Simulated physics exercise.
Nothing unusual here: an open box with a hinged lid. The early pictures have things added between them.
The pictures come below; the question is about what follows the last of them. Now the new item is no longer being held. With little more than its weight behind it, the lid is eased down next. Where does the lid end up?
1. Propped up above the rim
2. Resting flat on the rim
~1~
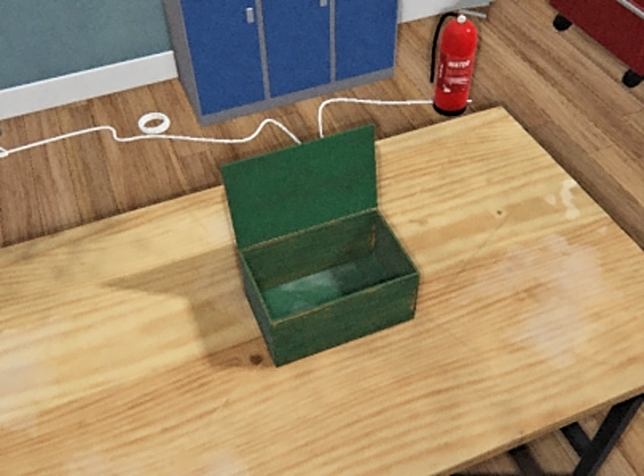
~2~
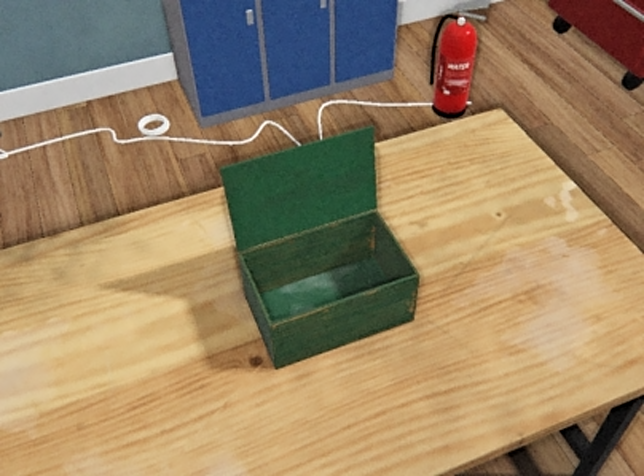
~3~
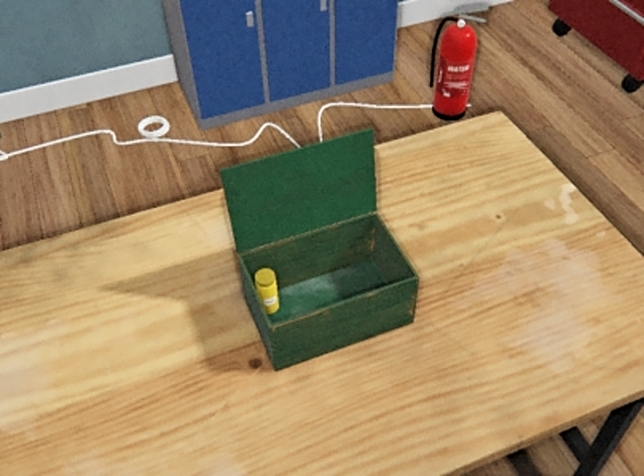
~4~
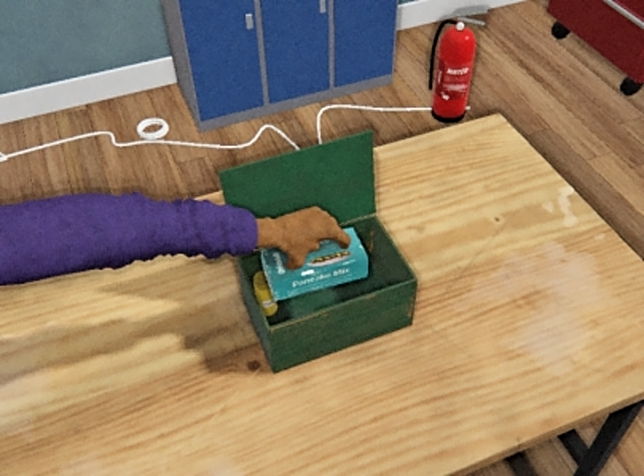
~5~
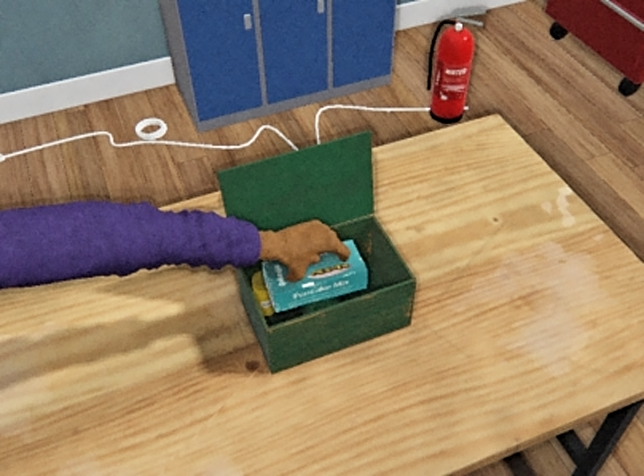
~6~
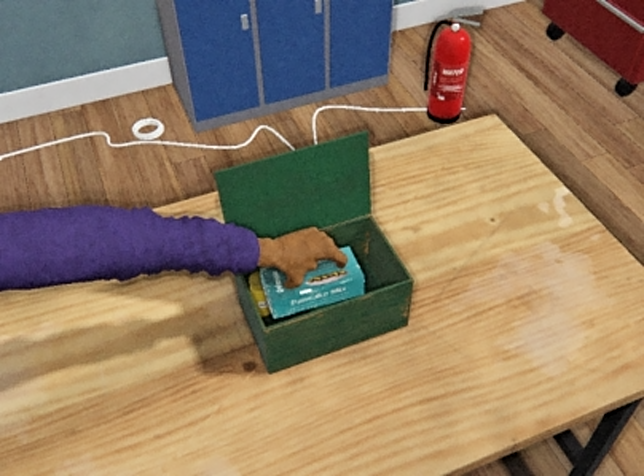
Resting flat on the rim (2).
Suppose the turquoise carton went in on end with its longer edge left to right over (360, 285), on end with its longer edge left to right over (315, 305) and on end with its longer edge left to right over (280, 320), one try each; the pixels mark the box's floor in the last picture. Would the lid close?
First try leaves it partly open, second try leaves it partly open, third try leaves it partly open.
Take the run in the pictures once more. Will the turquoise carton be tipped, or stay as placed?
As it turns out, the turquoise carton keeps its original angle.
Then, 1.20 s on from there, lid starting down; turquoise carton shifted a little near (314, 313).
Then, 1.80 s on from there, lid 40° above the rim; turquoise carton shifted a little near (314, 313).
In the end, lid shut; moved from the start, turquoise carton; yellow shaker unmoved. At the end, from the last picture's camera, turquoise carton near (314, 313).
